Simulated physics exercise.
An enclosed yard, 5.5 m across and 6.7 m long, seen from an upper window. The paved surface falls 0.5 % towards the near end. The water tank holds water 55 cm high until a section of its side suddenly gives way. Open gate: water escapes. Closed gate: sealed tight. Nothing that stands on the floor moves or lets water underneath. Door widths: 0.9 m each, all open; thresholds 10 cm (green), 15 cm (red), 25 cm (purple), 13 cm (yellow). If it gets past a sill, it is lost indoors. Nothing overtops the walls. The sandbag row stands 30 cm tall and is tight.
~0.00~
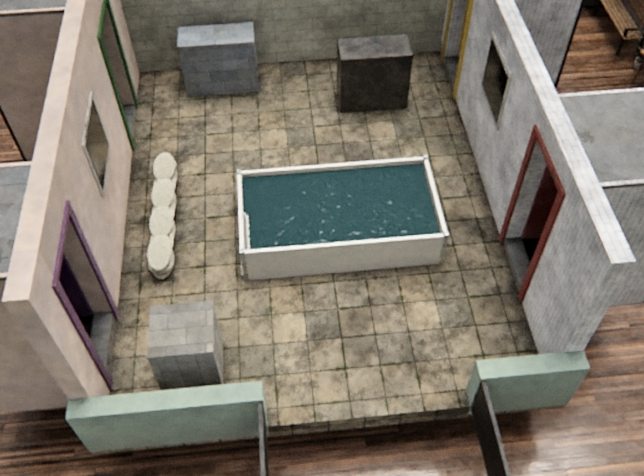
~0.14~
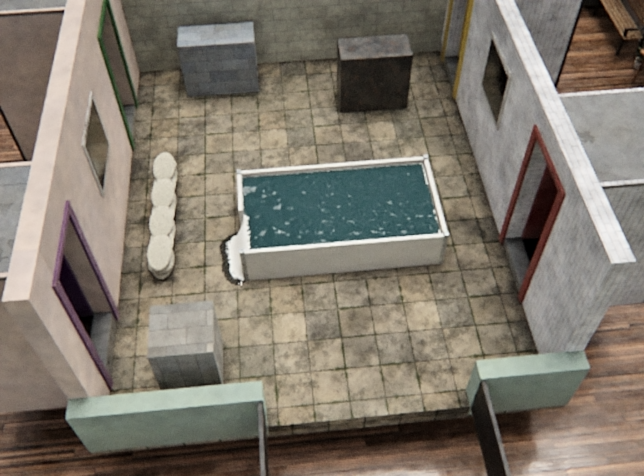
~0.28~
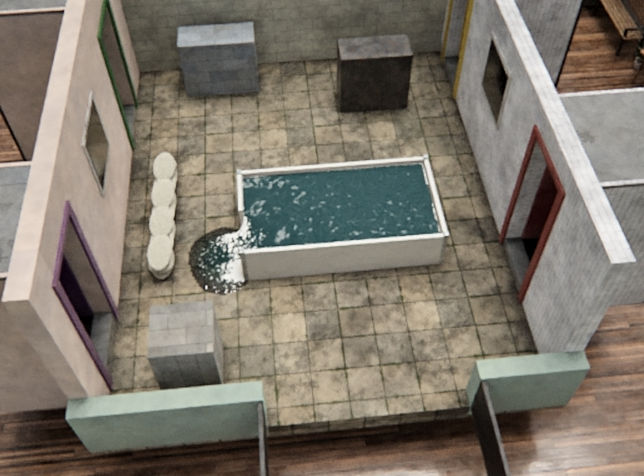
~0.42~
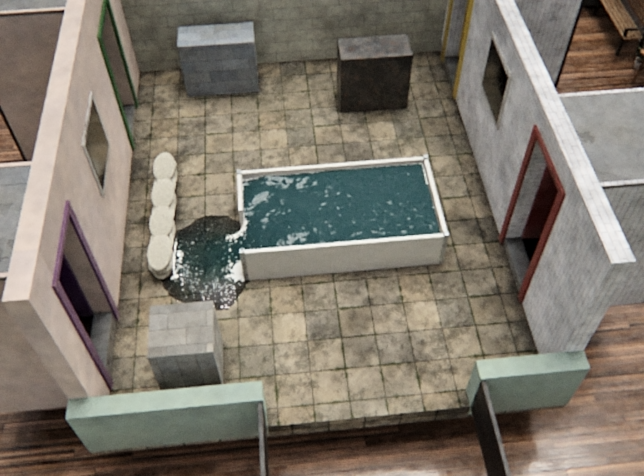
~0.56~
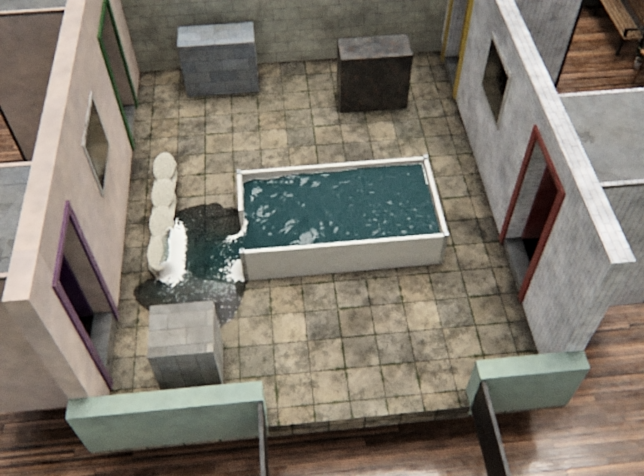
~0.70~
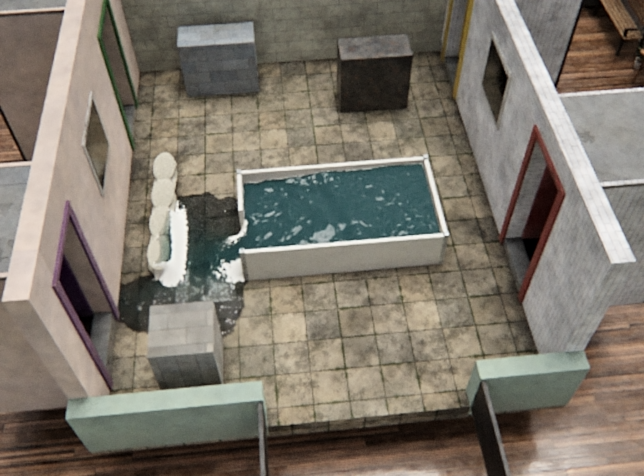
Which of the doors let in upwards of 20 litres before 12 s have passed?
The green door remains shy of the limit; the red door remains shy of the limit; the purple door remains shy of the limit; the yellow door remains shy of the limit.
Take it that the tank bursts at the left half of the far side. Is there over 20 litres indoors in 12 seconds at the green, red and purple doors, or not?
For green, too much; for red, too little; for purple, too little.
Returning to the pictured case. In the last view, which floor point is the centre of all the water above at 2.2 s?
The water's centre sits at about (281, 247).
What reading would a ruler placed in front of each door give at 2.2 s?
Centimetres: Green 0 / red 0 / purple 23 / yellow 0.
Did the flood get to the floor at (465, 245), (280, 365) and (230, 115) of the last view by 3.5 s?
Untouched, soaked, soaked.
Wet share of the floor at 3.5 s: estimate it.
Wet share: About 50 %.
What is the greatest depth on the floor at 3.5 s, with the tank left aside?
Max depth: About 27 centimetres.
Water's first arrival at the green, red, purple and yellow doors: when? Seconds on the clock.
Green: 4.0 s; red: 5.0 s; purple: 0.9 s; yellow: 5.5 s.
After 1.4 s water covers 15 % of the floor and is deepest (36 cm) near (186, 262); green door not reached, red door not reached, purple door 21 cm at the sill, 0 L in, yellow door not reached.
After 2.2 s water covers 25 % of the floor and is deepest (35 cm) near (186, 262); green door not reached, red door not reached, purple door 23 cm at the sill, 0 L in, yellow door not reached.
After 3.5 s water covers 50 % of the floor and is deepest (27 cm) near (109, 409); green door not reached, red door not reached, purple door 21 cm at the sill, 0 L in, yellow door not reached.
After 7.0 s water covers 80 % of the floor and is deepest (18 cm) near (108, 423); green door 6 cm at the sill, 0 L in, red door 7 cm at the sill, 0 L in, purple door 16 cm at the sill, 0 L in, yellow door 5 cm at the sill, 0 L in.
After 12.0 s water covers 95 % of the floor and is deepest (10 cm) near (108, 423); green door 7 cm at the sill, 0 L in, red door 5 cm at the sill, 0 L in, purple door 10 cm at the sill, 0 L in, yellow door 6 cm at the sill, 0 L in.
